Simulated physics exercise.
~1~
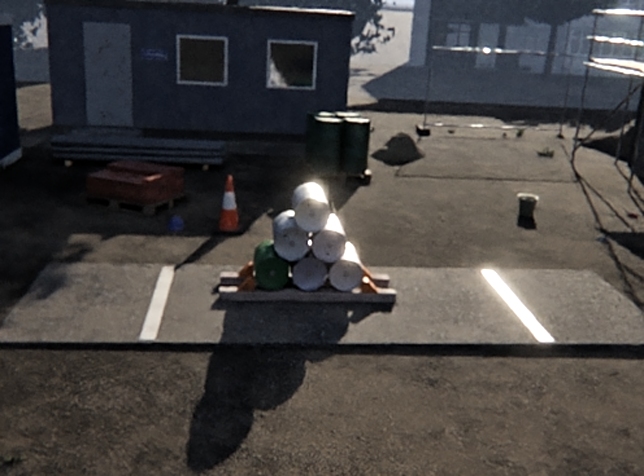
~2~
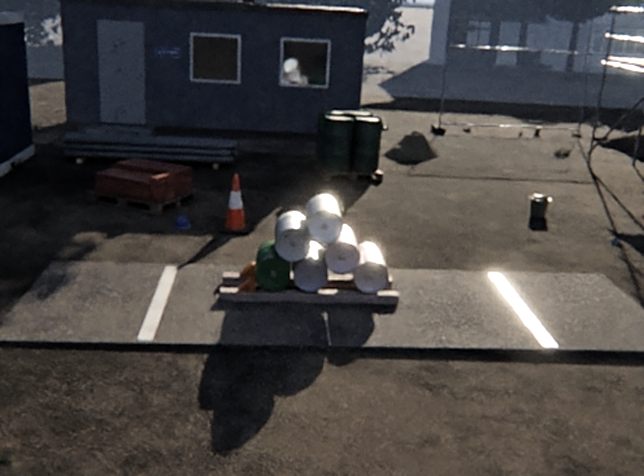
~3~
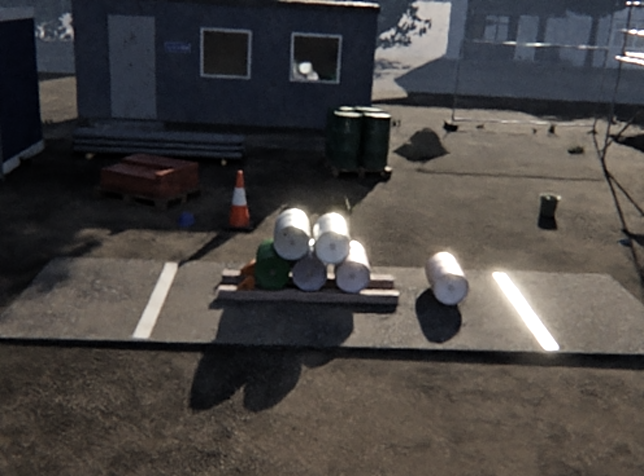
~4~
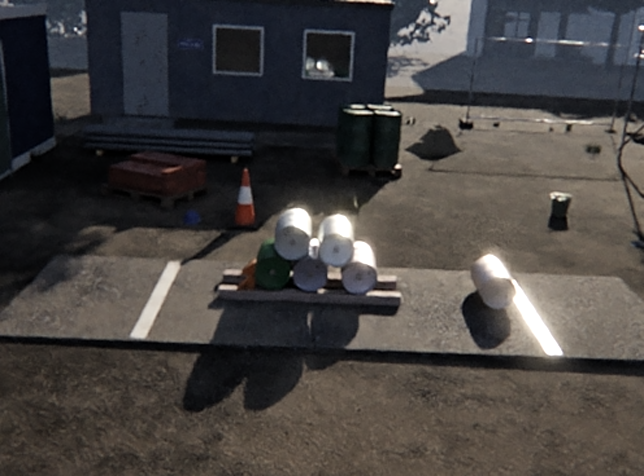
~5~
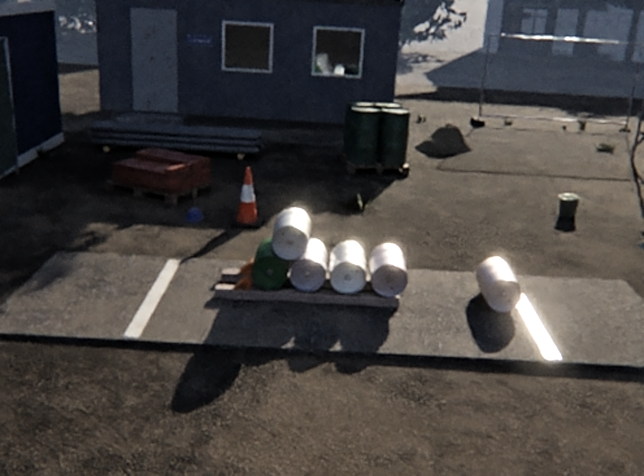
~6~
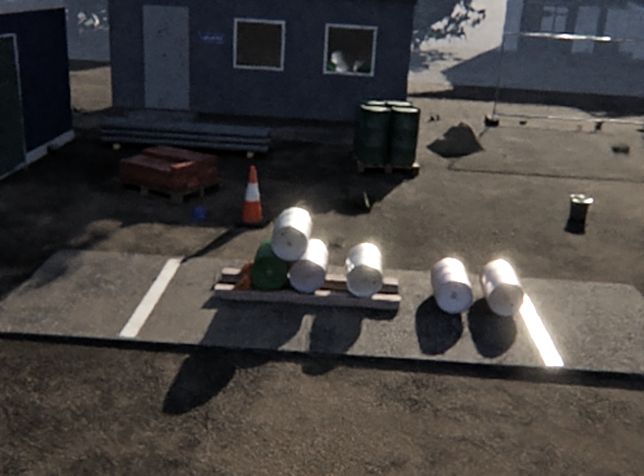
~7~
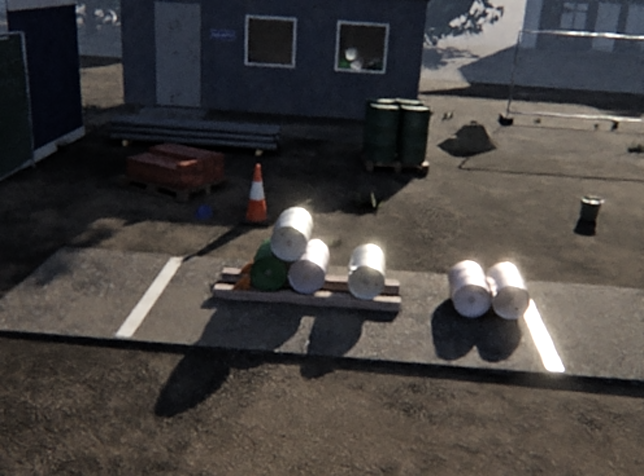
A grey-blue site cabin with two windows stands behind a concrete pad between two white lines, seen from slightly above, with an orange cone, reddish stacked material and dark green drums nearby. On the pad, five whitish kegs and one green keg are piled in a pyramid on wooden bearers. The pile slumps to the right, and a white keg rolls off toward the right line. Another upper keg drops to the right, then one more rolls across, stopping beside the first. The green keg stays at the lower left, a white one resting above it.
